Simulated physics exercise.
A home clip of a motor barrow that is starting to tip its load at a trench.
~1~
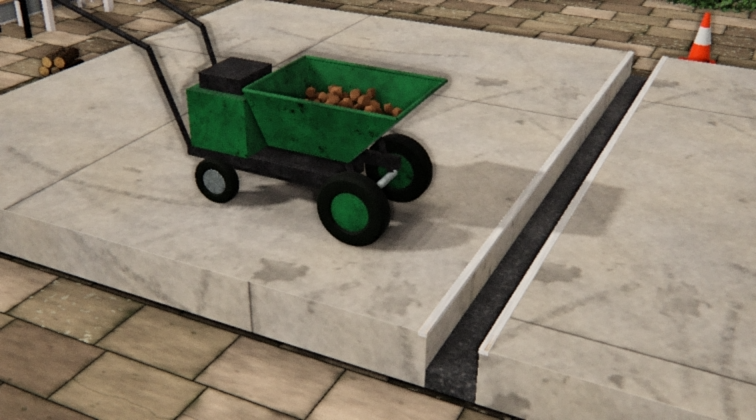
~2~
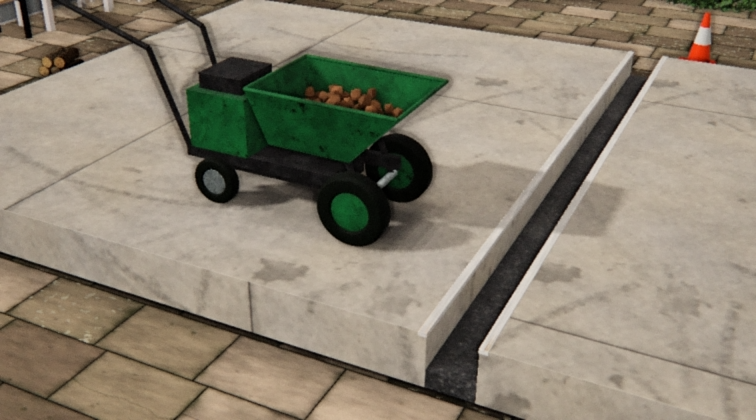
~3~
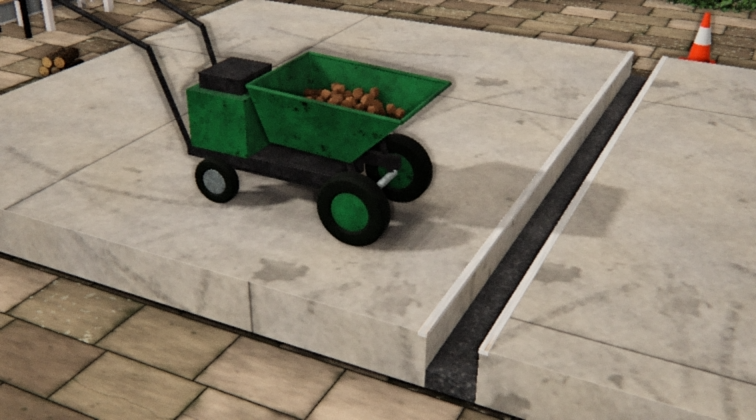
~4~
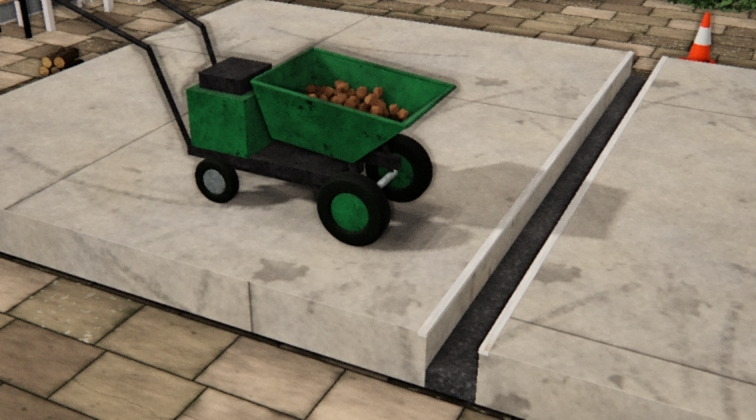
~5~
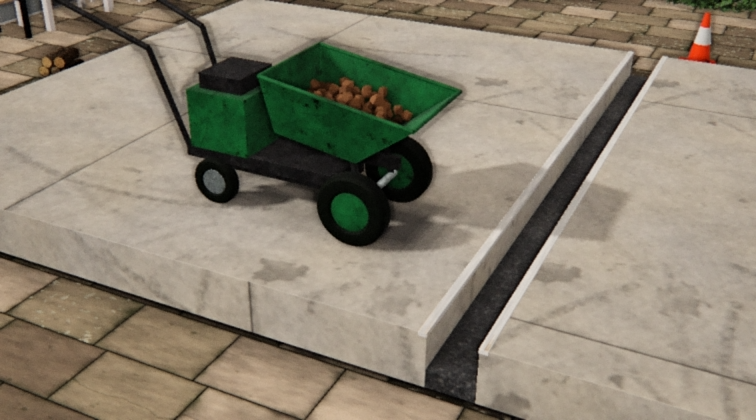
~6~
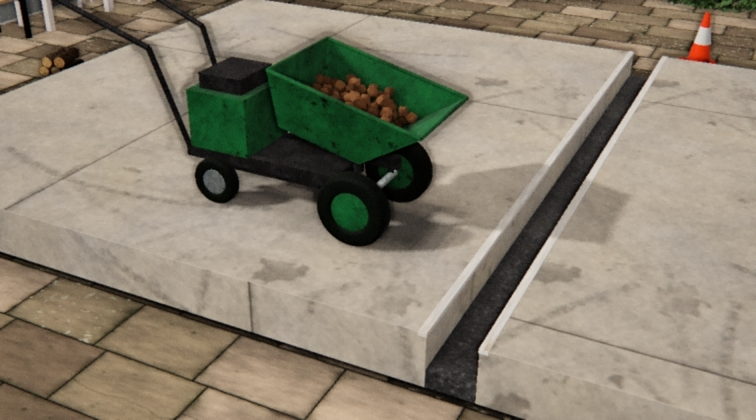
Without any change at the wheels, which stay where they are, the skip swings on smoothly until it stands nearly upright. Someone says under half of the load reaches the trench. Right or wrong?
Wrong, over half reaches it.
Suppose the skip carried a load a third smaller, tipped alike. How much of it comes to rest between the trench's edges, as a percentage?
Roughly 100 per cent of it.
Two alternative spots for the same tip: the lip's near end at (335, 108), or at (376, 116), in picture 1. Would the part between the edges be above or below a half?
The first place leaves the lesser portion between the edges, the second place the greater portion.
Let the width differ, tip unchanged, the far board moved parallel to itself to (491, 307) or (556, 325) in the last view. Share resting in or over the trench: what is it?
The first try lands around 70 %, the second around 100 %.
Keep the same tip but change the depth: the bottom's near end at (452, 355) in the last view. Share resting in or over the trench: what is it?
I'd put it at about 60 in a hundred.
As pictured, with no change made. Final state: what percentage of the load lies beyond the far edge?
Result: Close to 5 %.
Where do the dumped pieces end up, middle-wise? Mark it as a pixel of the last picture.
Close to (510, 275) in the last picture.
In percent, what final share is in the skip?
I'd put it at about 0 per cent.
Shortly afterwards, skip tipped steeply; the whole lot in the skip.
Next, skip tipped right over; all but a few in the skip; only a few short of the trench; a little in or heaped over the trench.
Some moments later, skip tipped right over; a little in the skip; a little short of the trench; the bulk in or heaped over the trench; a little beyond it.
In the end, skip tipped right over; only a few short of the trench; all but a few in or heaped over the trench; a little beyond it.
